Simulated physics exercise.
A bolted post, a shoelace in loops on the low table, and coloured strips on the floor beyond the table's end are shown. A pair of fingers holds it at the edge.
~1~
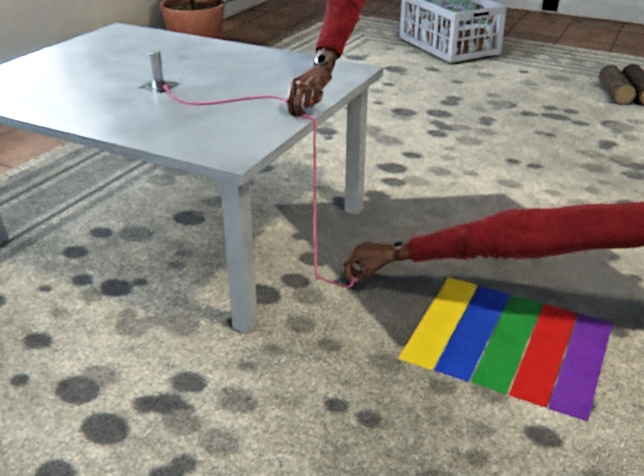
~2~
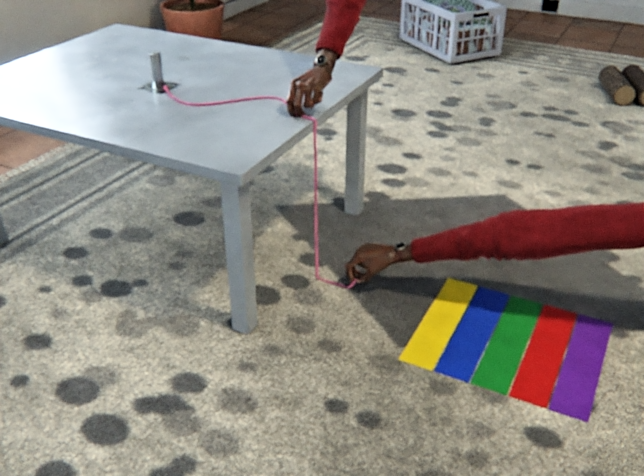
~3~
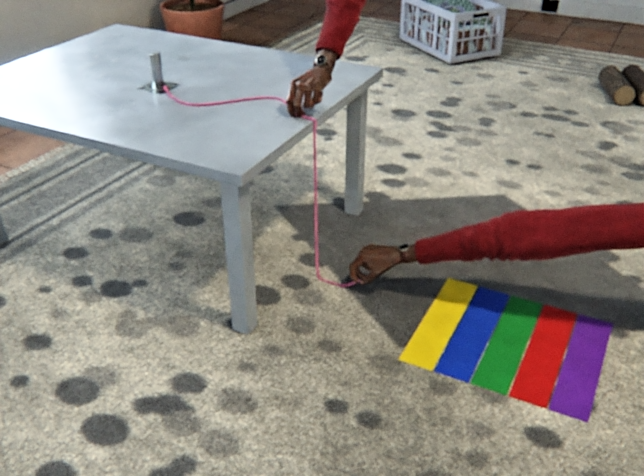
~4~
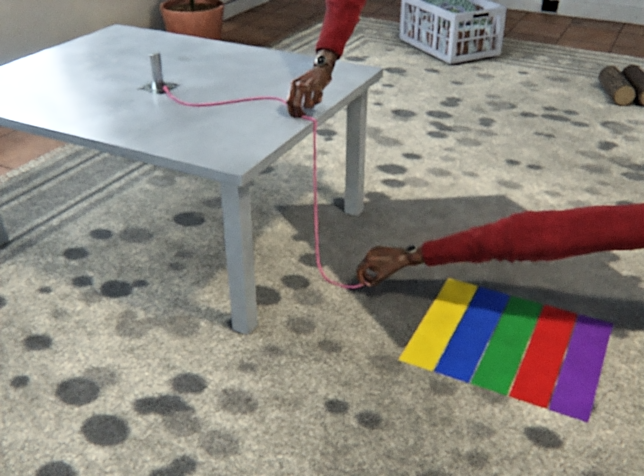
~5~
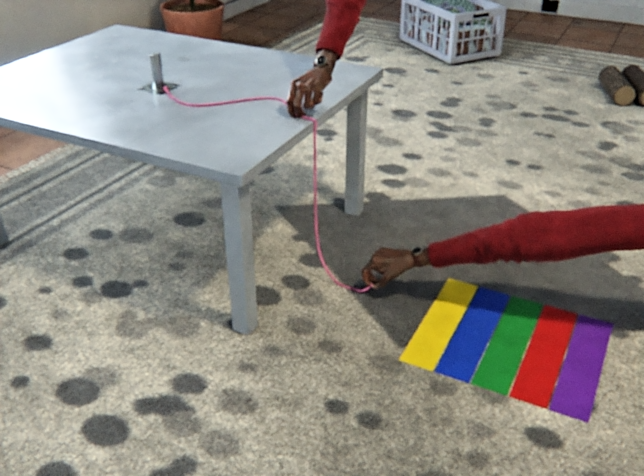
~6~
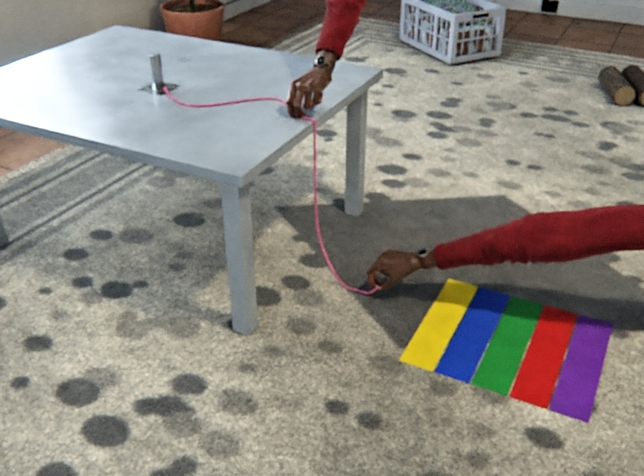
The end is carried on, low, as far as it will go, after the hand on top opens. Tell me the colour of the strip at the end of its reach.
It is green.
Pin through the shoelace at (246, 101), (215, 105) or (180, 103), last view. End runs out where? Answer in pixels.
About (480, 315), (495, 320) and (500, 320).
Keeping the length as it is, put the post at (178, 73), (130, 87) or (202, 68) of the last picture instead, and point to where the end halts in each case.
The spots are near (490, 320), (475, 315) and (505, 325).
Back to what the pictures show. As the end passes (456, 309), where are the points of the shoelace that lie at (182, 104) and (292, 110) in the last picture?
They end up close to (206, 96) and (317, 124).
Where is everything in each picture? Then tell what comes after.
In the first frame, end (354, 278); yellow (425, 348); blue (460, 359); green (496, 370); red (534, 383); purple (574, 395).
In the second frame, end (356, 279); shoelace through (175, 99) (234, 101) (289, 105) (315, 148) (316, 209) (317, 268).
In the third frame, end (359, 280).
In the fourth frame, end (366, 283); shoelace through (175, 99) (234, 101) (289, 106) (315, 149) (316, 210) (320, 269).
In the fifth frame, end (372, 284).
In the sixth frame, end (377, 286); shoelace through (175, 100) (234, 102) (289, 106) (315, 149) (316, 210) (334, 272).
Soon after, end near (456, 309); over yellow.
After that, end near (492, 320); over blue.
At the stop, end near (514, 326); over green. It gets as far as the green strip.
